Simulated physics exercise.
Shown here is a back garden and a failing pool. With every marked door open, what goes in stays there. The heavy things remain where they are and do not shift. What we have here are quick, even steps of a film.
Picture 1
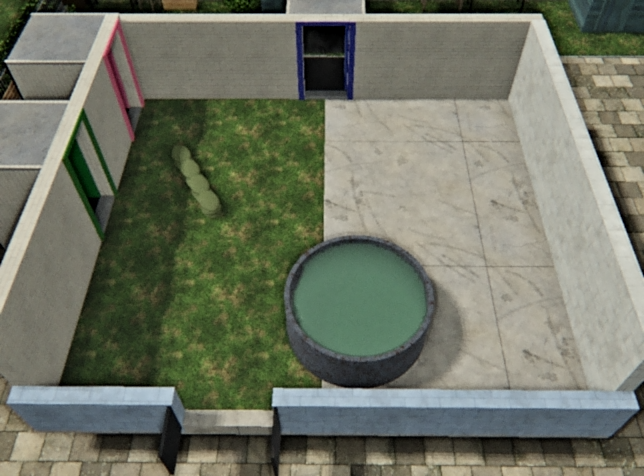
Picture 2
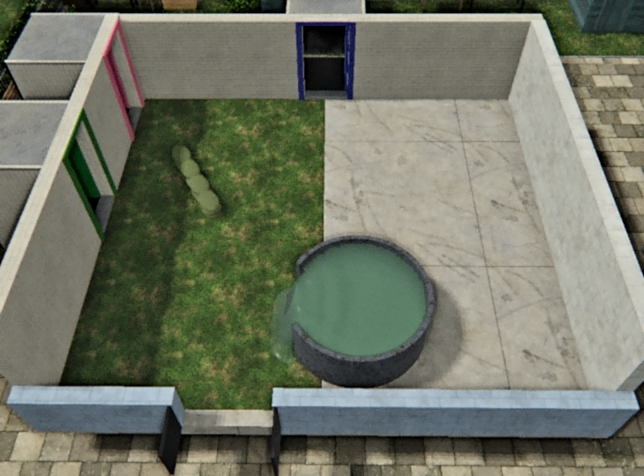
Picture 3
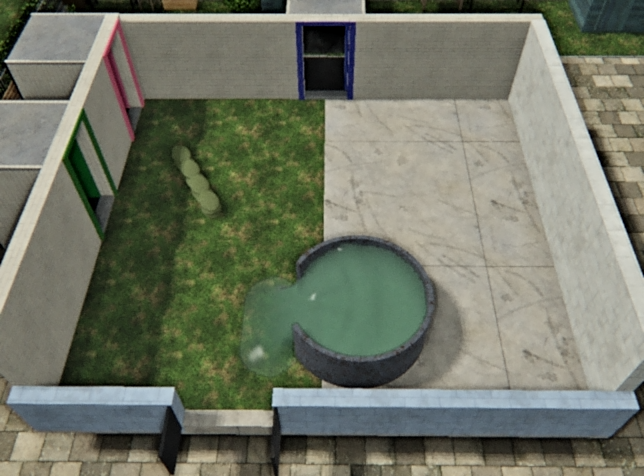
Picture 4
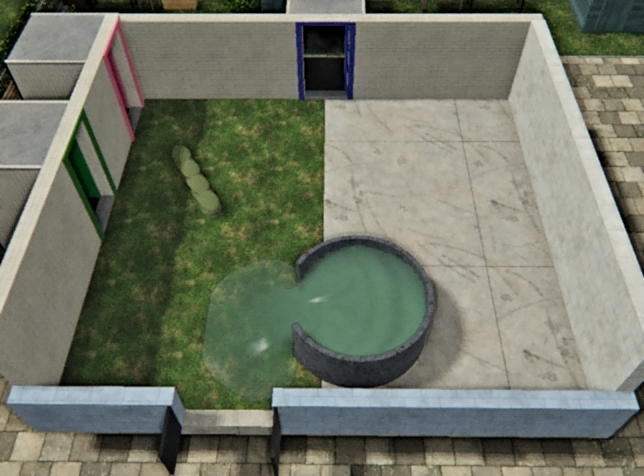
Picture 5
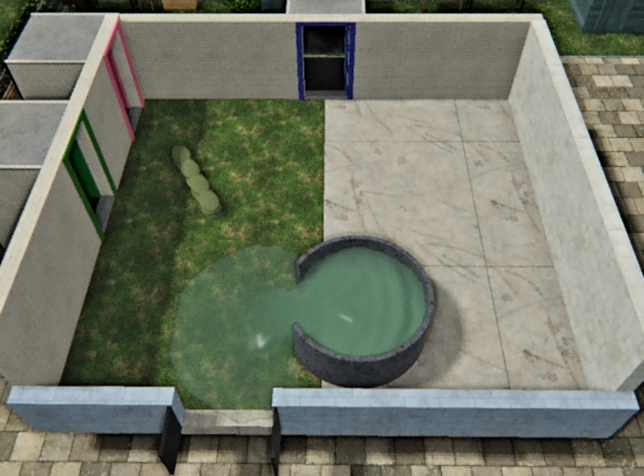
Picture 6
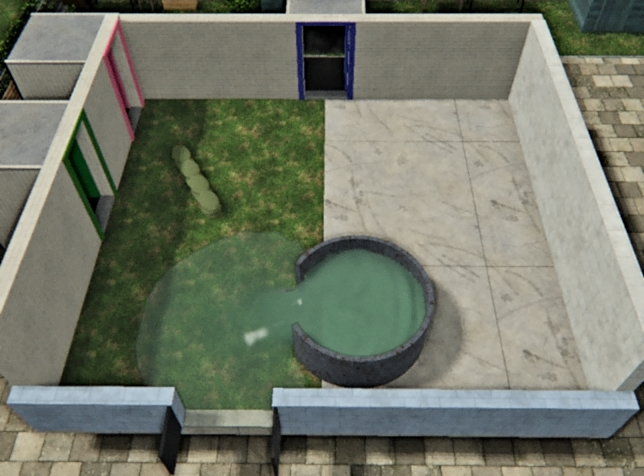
A round pool opens on its left side and green water spreads leftward across the grass.
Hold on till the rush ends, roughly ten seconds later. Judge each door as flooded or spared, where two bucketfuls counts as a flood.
The pink door is flooded, the green door is flooded, the blue door is spared.
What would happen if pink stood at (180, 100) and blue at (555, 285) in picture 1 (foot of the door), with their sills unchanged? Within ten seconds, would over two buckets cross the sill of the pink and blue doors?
Well, the pink door overshoots while the blue door comes up short.
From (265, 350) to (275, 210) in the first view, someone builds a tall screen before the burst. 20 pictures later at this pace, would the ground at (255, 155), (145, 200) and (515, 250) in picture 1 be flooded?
Submerged, spared, then spared.
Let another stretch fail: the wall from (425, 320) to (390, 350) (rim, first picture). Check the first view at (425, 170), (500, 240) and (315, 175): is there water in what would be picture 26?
The three spots, in order, are inundated, inundated and spared.
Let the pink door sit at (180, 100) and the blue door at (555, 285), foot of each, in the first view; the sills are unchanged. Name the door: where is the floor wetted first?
Answer: The green door.
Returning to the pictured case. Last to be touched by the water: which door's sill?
Going by the pictures, I'd say the one in blue.
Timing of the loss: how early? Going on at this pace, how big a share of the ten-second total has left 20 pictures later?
My figure: 25 percent.
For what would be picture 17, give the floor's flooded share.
Close to 30 percent, by my reckoning.
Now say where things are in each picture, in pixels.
In the first frame, the round pool at (359, 297) is whole and still.
In the second frame, the front is at (284, 359), out from the gap at (291, 312).
In the third frame, the front is at (255, 366), out from the gap at (291, 315).
In the fourth frame, the front is at (208, 358), out from the gap at (291, 317).
In the fifth frame, water pours out at (291, 316) and has run to (176, 358).
In the sixth frame, the front is at (141, 351), out from the gap at (291, 316).
A moment on, water covers 25 % of the floor; the pink door not reached, the green door not reached, the blue door not reached.
Next, water covers 30 % of the floor; the pink door not reached, the green door wet at the sill, nothing in, the blue door not reached.
Then, water covers 35 % of the floor; the pink door not reached, the green door under two buckets in, the blue door not reached.
Later, water covers 45 % of the floor; the pink door under two buckets in, the green door over two buckets in, the blue door not reached.
In the end, water covers 70 % of the floor; the pink door over two buckets in, the green door over two buckets in, the blue door wet at the sill, nothing in.
